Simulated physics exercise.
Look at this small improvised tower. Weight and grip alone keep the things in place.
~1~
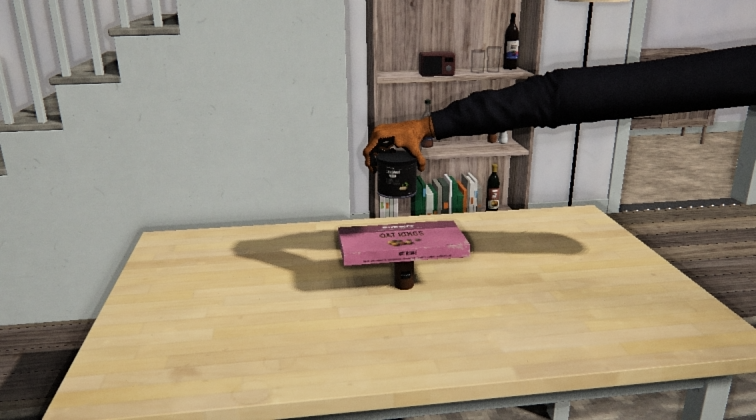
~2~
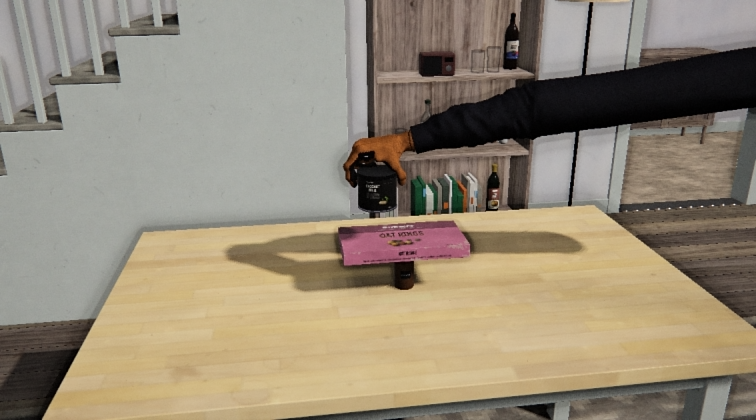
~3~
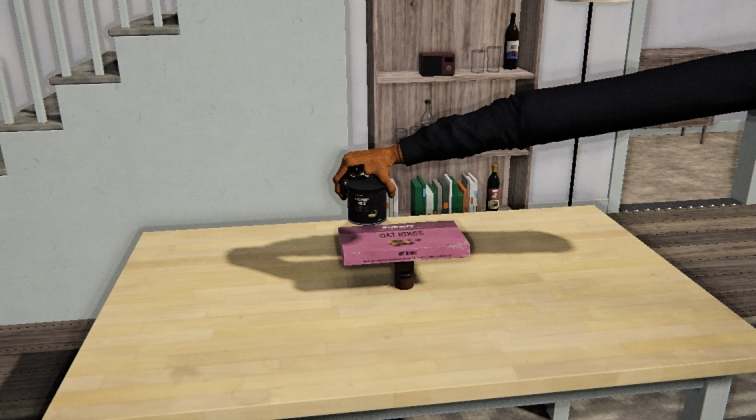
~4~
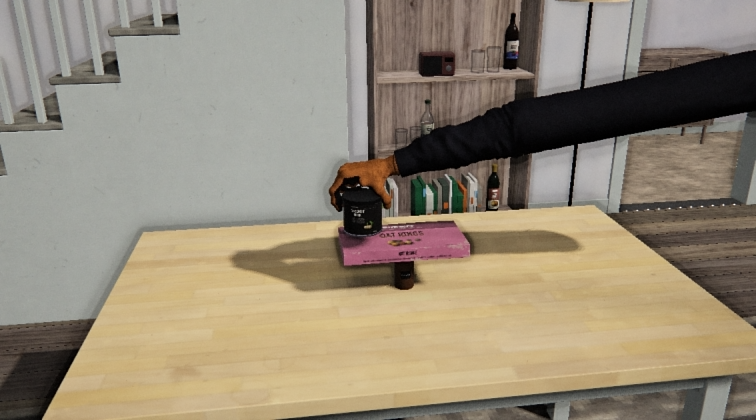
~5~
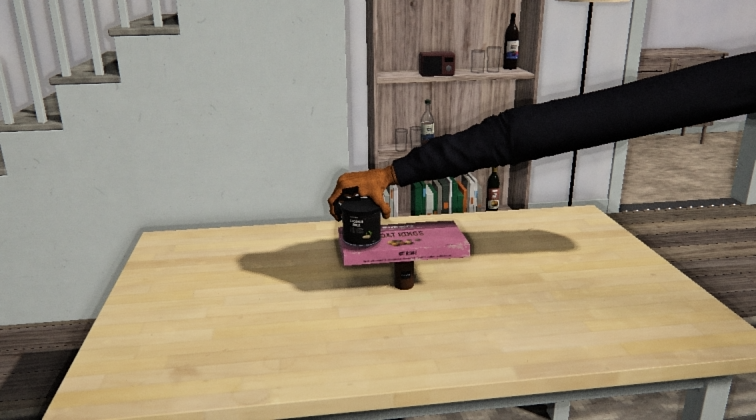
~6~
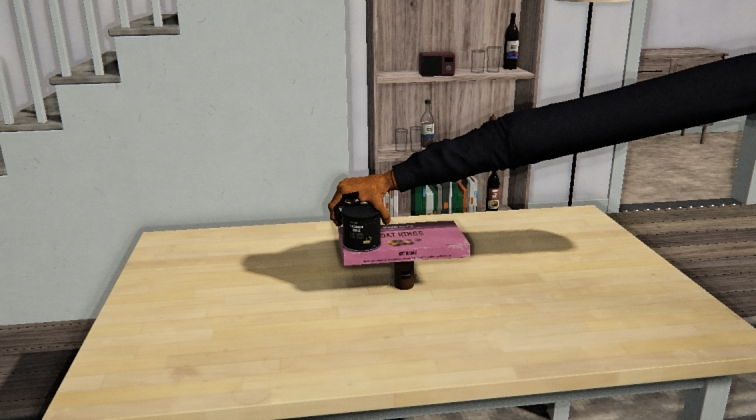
A black-sleeved arm reaching in from the right carries a black tin above a pale wooden table, seen from a fixed, slightly raised view in a room with stairs at left and shelves behind. A pink box rests on a small dark brown shaker near the table's middle. The hand moves the tin left and down onto the box's left side, still gripping it.
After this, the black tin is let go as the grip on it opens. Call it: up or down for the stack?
Down - it falls.
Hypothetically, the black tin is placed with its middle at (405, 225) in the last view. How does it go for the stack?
The stack then stays standing.
Then, 0.30 s on from there, black tin now fallen; pink packet turned 47° from how it was put.
Then, 0.50 s on from there, pink packet turned 34° from how it was put; brown shaker shifted a little.
Then, 0.80 s on from there, pink packet now fallen; brown shaker shifted about its own width.
In the end, fallen, black tin and pink packet; brown shaker unmoved. The stack loses its balance.
